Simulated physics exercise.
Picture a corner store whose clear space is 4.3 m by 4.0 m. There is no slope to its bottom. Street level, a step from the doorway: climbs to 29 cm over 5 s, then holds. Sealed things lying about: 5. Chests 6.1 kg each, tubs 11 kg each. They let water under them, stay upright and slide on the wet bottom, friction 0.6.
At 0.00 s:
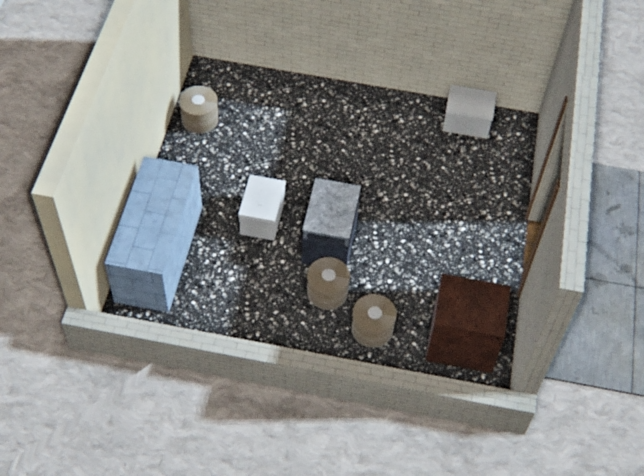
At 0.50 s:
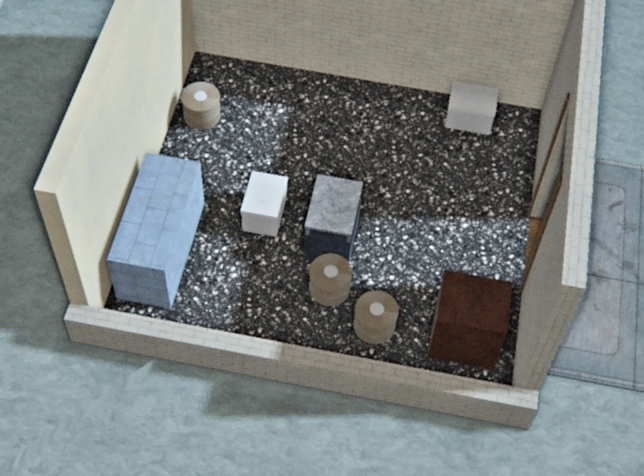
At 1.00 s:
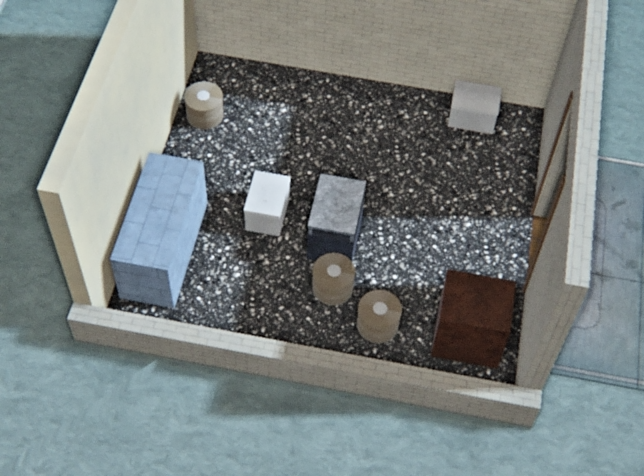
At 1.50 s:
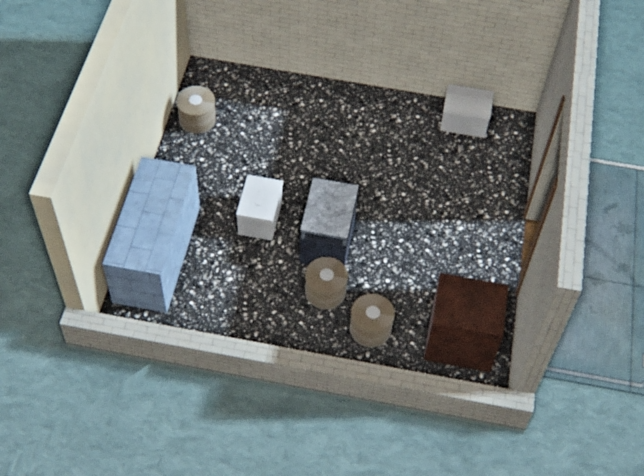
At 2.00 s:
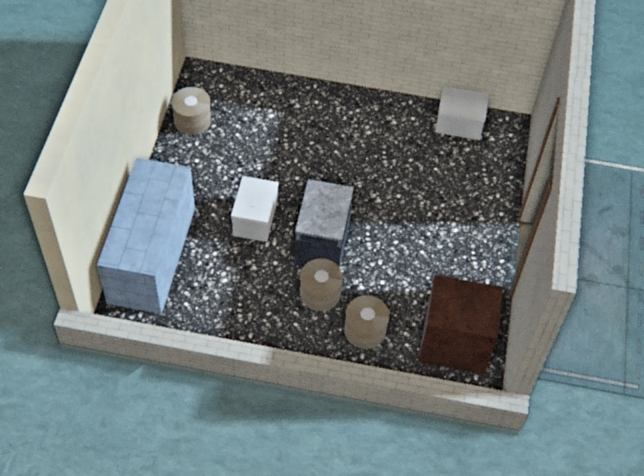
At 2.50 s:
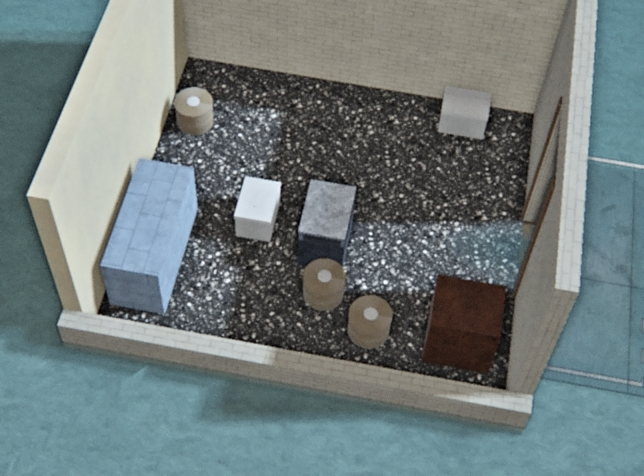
A small walled room with a speckled dark floor is seen from high above, its roof and near wall cut away. A long pale blue block stands at left, white and grey-topped boxes near the middle, three tan tubs about, a pale box at back and a red-brown one at right. Blue-green water spreads over the ground outside, then barely enters at right, as the view shifts slightly and the objects stay put.
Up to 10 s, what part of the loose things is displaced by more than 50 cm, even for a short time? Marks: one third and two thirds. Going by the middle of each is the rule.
A middling share.
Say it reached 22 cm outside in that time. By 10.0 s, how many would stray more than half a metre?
The answer would then be 1.
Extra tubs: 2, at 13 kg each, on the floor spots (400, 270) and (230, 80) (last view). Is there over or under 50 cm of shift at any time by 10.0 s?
First one goes beyond it, second one goes beyond it.
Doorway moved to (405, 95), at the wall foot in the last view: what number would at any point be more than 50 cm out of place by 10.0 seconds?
Then it comes to 2 of them.
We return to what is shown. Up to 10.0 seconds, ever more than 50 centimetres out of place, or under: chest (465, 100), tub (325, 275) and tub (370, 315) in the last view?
First not as far, then farther, then not as far.
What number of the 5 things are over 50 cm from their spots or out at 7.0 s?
By my tally, 1.
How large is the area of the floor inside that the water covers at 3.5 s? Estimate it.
At that time the wet patch spans about 3.5 m2.
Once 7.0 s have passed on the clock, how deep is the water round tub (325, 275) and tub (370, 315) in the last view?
Close to 4 and 6 centimetres.
After 3.5 s 0 of 5 are over 50 cm from their spots; 0 afloat.
After 4.5 s 0 of 5 are over 50 cm from their spots; 0 afloat.
After 7.0 s 1 of 5 are over 50 cm from their spots; 0 afloat.
After 10.0 s 2 of 5 are over 50 cm from their spots, and 2 have been at some point; 4 afloat.
